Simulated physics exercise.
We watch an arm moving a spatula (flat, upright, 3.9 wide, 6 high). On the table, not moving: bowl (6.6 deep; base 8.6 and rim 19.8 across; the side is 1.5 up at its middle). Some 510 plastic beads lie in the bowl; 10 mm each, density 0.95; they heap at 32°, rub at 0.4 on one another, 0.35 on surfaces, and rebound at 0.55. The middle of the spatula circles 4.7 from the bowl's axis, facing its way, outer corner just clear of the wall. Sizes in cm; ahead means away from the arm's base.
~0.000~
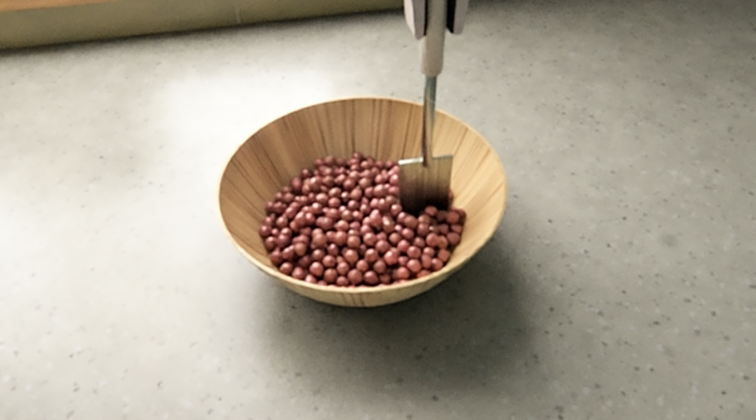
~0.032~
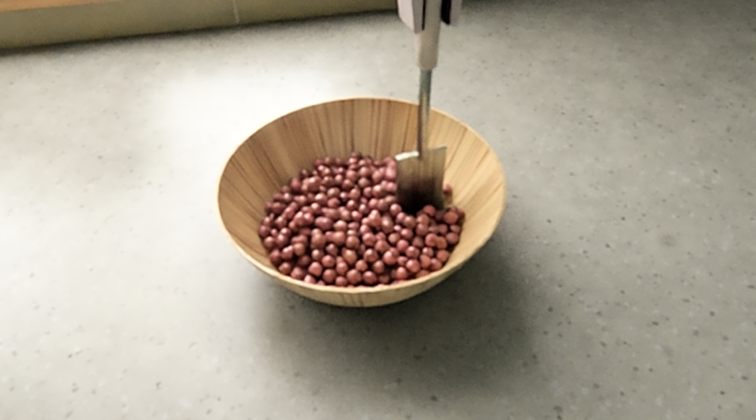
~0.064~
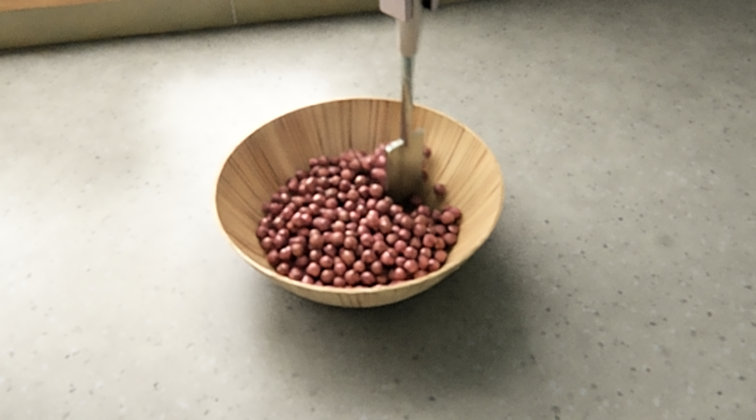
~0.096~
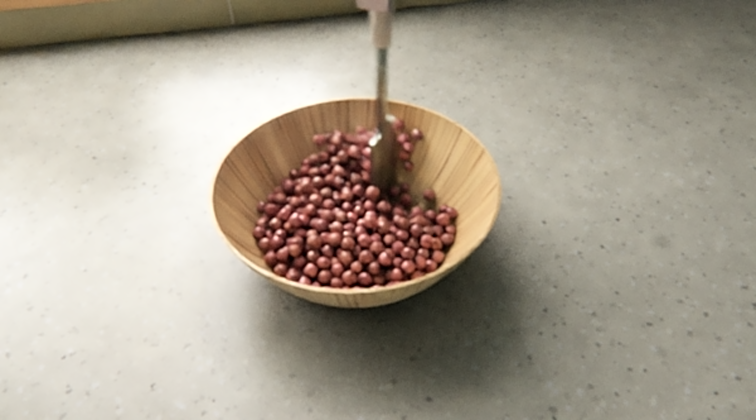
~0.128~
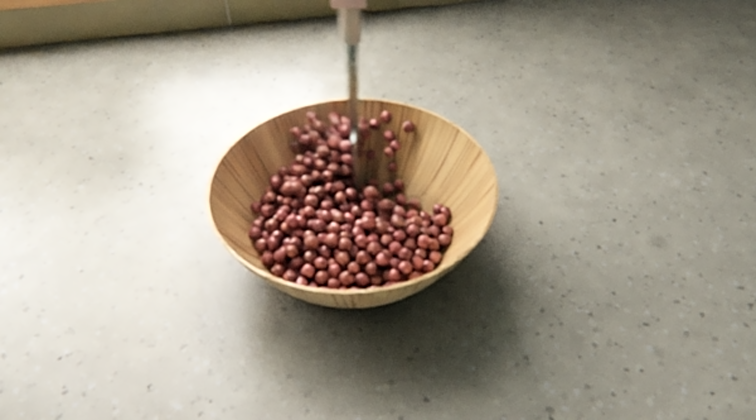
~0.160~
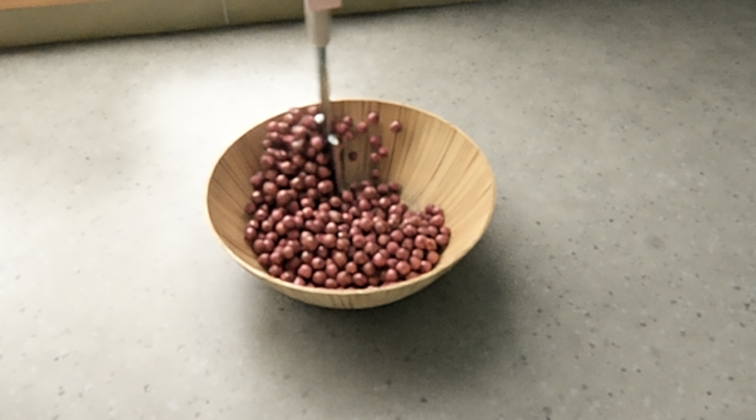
We see a spatula held by a mechanical arm in a wooden bowl of dark red beads on a grey speckled surface; it sweeps from the right around the far side toward the left, pushing beads up the bowl's wall.
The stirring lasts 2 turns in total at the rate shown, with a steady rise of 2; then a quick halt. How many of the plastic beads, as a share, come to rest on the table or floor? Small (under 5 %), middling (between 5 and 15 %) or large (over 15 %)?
A middling share, between 5 and 15 %, ends on the table or floor.
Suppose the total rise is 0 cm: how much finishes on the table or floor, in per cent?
About 15 per cent.
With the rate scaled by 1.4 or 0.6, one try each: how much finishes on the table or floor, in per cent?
About 25 and 0 per cent.
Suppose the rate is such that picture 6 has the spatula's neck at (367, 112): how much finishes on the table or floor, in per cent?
Some 0 per cent.
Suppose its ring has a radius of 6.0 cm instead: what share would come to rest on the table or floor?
It would be near 0 per cent.
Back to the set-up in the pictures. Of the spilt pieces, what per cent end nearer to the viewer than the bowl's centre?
About 90 per cent.
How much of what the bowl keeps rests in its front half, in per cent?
Roughly 50 per cent.
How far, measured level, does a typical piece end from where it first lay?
Roughly 7 cm.
After 0.50 s, 343° round, highest piece 8 above the table; 473 in the bowl, 21 on the table or floor, 18 in flight or on the tool.
After 0.83 s, 225° round, highest piece 7 above the table; 471 in the bowl, 41 on the table or floor.
After 1.20 s, 0° round, highest piece 5 above the table; 471 in the bowl, 41 on the table or floor.
After 1.90 s, 0° round, highest piece 5 above the table; 471 in the bowl, 41 on the table or floor.
In the end, 471 in the bowl, 41 on the table or floor. That is 8 % on the table or floor.
